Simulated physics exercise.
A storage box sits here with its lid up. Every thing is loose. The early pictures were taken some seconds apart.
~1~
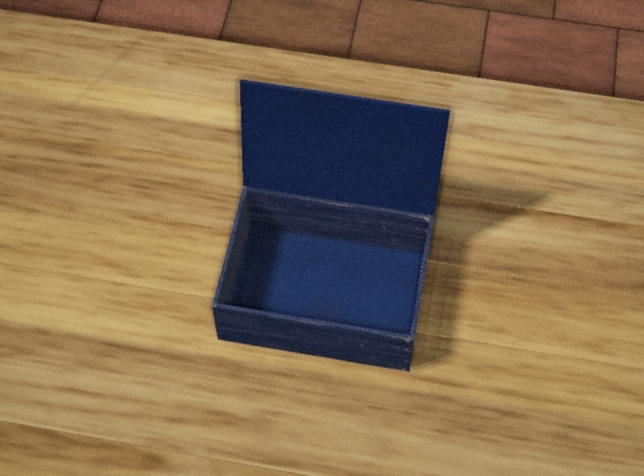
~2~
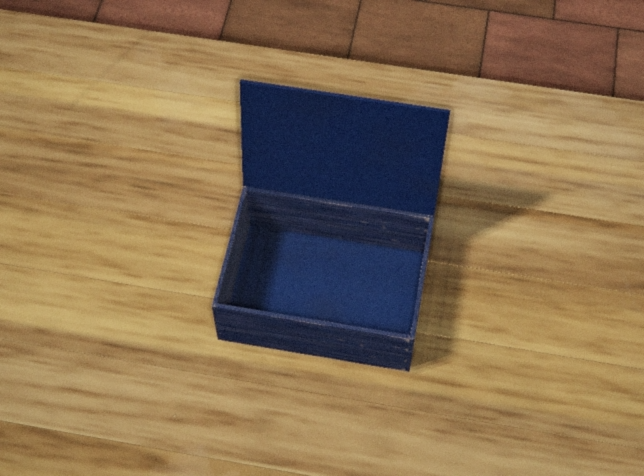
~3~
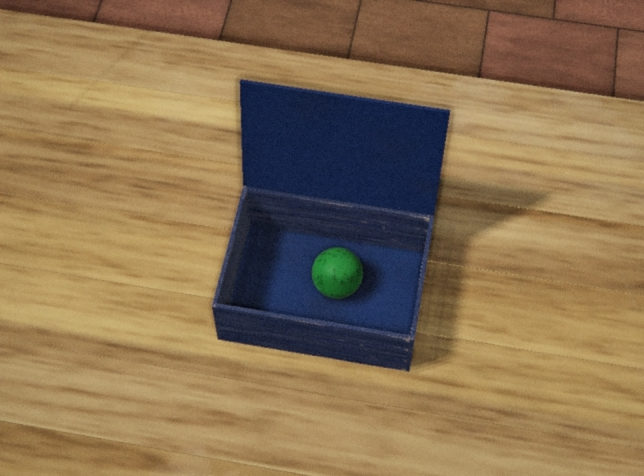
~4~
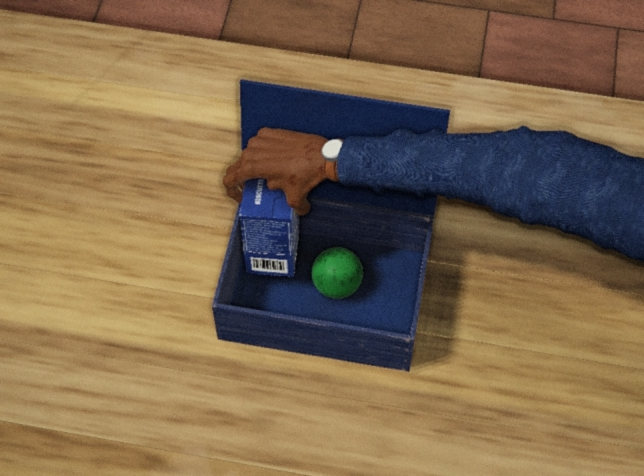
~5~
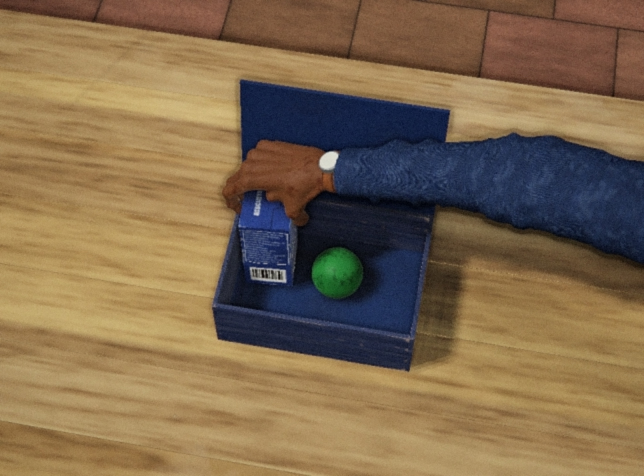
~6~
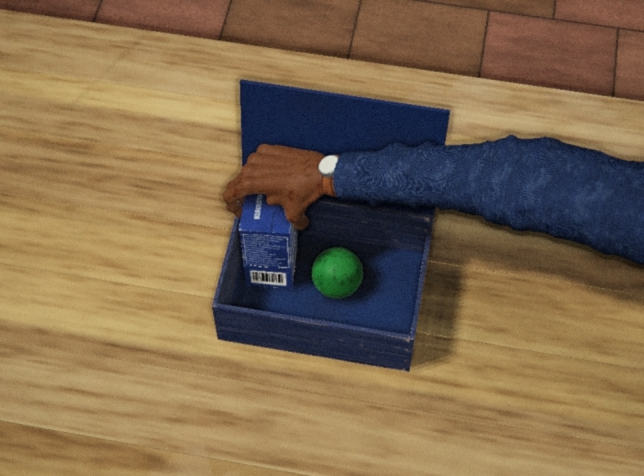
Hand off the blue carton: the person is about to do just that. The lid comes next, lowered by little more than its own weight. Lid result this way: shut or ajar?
Ajar.
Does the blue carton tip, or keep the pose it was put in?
Once everything settles, it keeps its original angle.
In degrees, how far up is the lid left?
Near 45°.
Then, 1.10 s on from there, lid starting down.
Then, 1.60 s on from there, lid 62° above the rim.
Then, 2.40 s on from there, lid 46° above the rim; blue carton shifted a little near (266, 258).
In the end, lid 43° above the rim; moved from the start, blue carton; green ball unmoved. At the end, from the last picture's camera, blue carton near (265, 263).
